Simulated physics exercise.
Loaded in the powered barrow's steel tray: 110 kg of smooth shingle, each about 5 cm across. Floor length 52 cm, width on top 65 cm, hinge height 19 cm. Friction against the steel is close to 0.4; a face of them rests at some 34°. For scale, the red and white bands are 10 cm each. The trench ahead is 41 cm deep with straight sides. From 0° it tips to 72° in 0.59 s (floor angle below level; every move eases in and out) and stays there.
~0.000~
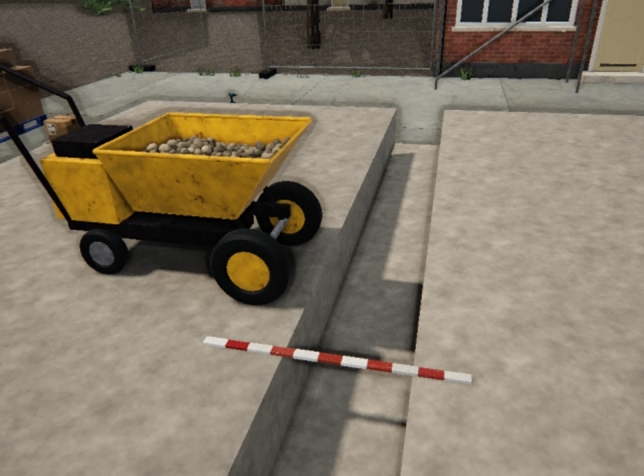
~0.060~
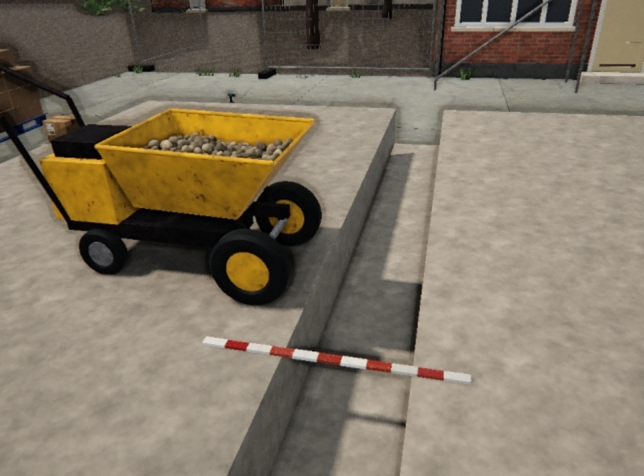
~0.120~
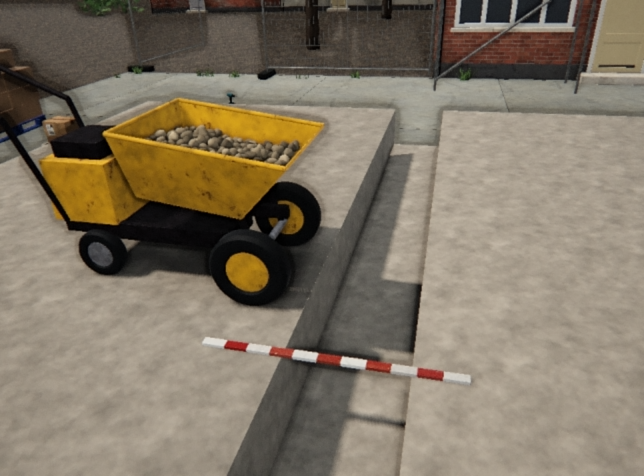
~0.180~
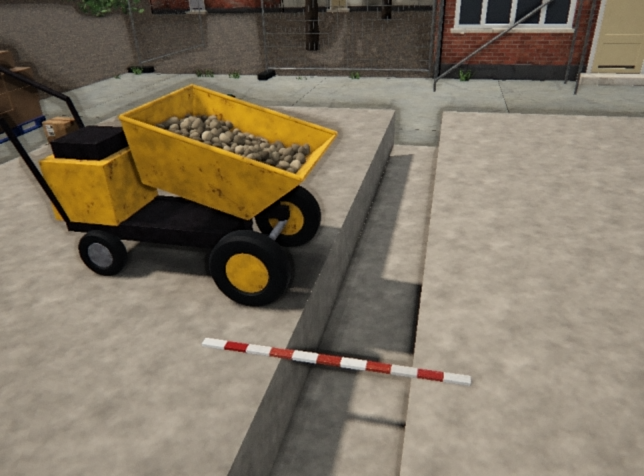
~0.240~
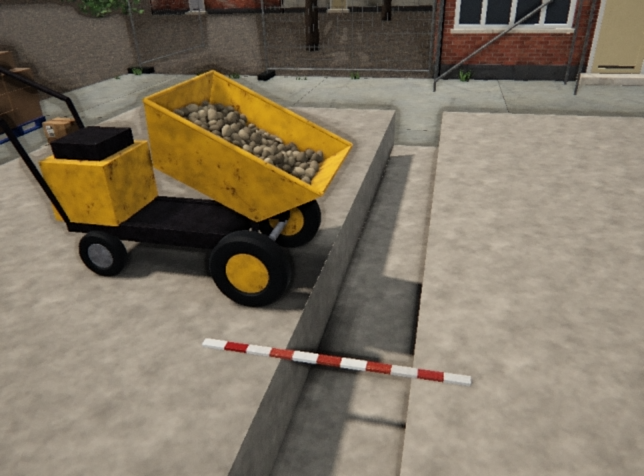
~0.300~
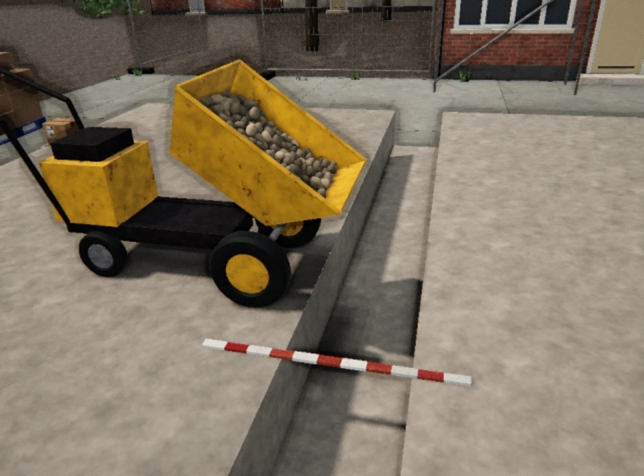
A yellow powered barrow loaded with grey stones stood beside a straight-sided trench, and its tray tilted slowly, then steeply, forward to the right, its back end rising while the barrow's wheels stayed put.
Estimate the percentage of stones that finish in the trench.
About 41 per cent.
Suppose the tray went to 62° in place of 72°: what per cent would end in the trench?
In that case some 45 per cent.
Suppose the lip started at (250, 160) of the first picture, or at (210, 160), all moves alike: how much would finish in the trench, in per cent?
About 60 and 90 per cent.
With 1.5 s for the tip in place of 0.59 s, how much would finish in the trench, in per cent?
In that case some 65 per cent.
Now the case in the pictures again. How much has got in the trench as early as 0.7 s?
About 15 per cent by then.
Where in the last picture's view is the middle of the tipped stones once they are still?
Near (447, 287).
After 0.4 s the floor is at 60°; 100 % in the tray; the foremost stones are at (352, 221).
After 0.7 s the floor is at 72°; 75 % in the tray, 16 % in the trench, 9 % past the trench; the foremost stones are at (449, 279).
After 1.0 s the floor is at 72°; 12 % in the tray, 29 % in the trench, 58 % past the trench; the foremost stones are past the picture's edge.
After 3.0 s the floor is at 72°; 0 % in the tray, 41 % in the trench, 59 % past the trench; the foremost stones are past the picture's edge.
